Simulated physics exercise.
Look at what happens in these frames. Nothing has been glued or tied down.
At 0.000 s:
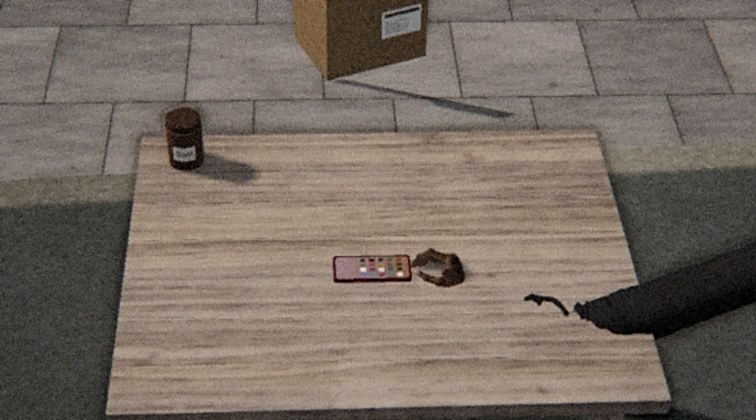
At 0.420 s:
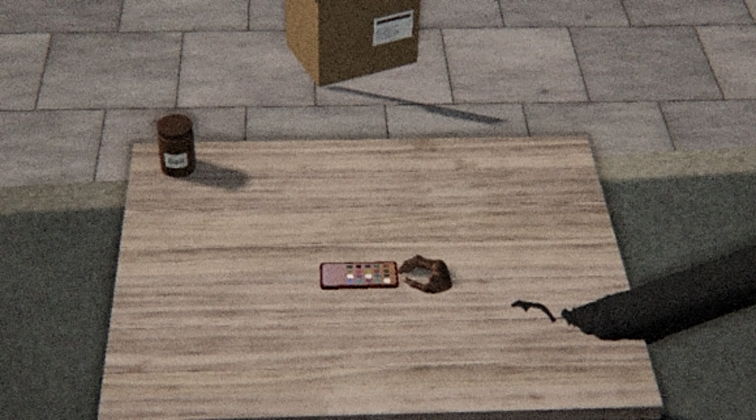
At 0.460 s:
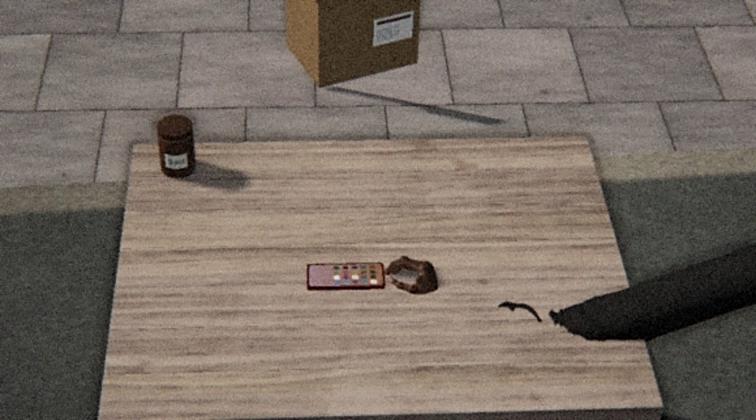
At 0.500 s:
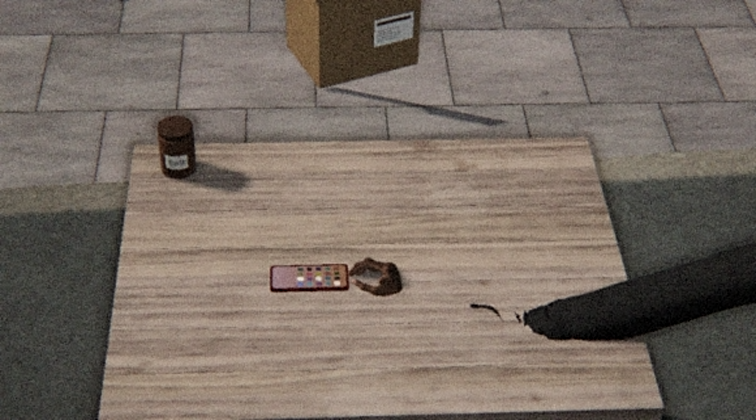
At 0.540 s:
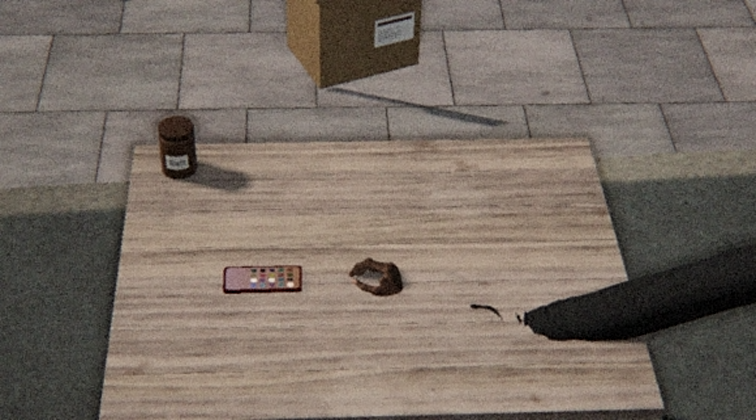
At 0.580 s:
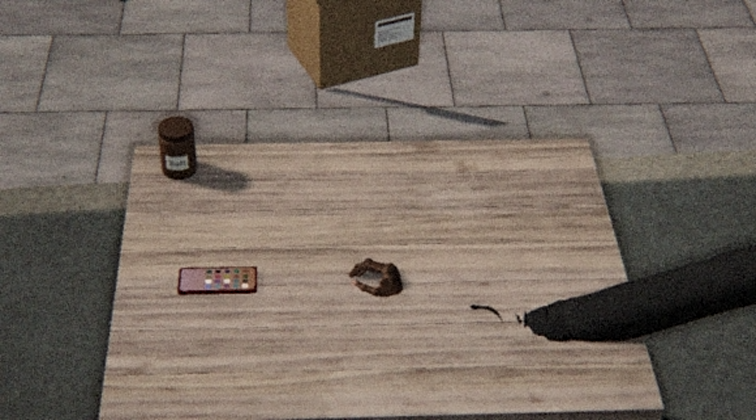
A brown hand pushes a red phone left across the table, and it slides on alone.
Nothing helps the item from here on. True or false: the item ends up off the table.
True.
After 0.78 s, red phone now off the table.
After 0.98 s, things are still on the move.
After 1.18 s, as before.
By the end (1.3 s), off the table, red phone.
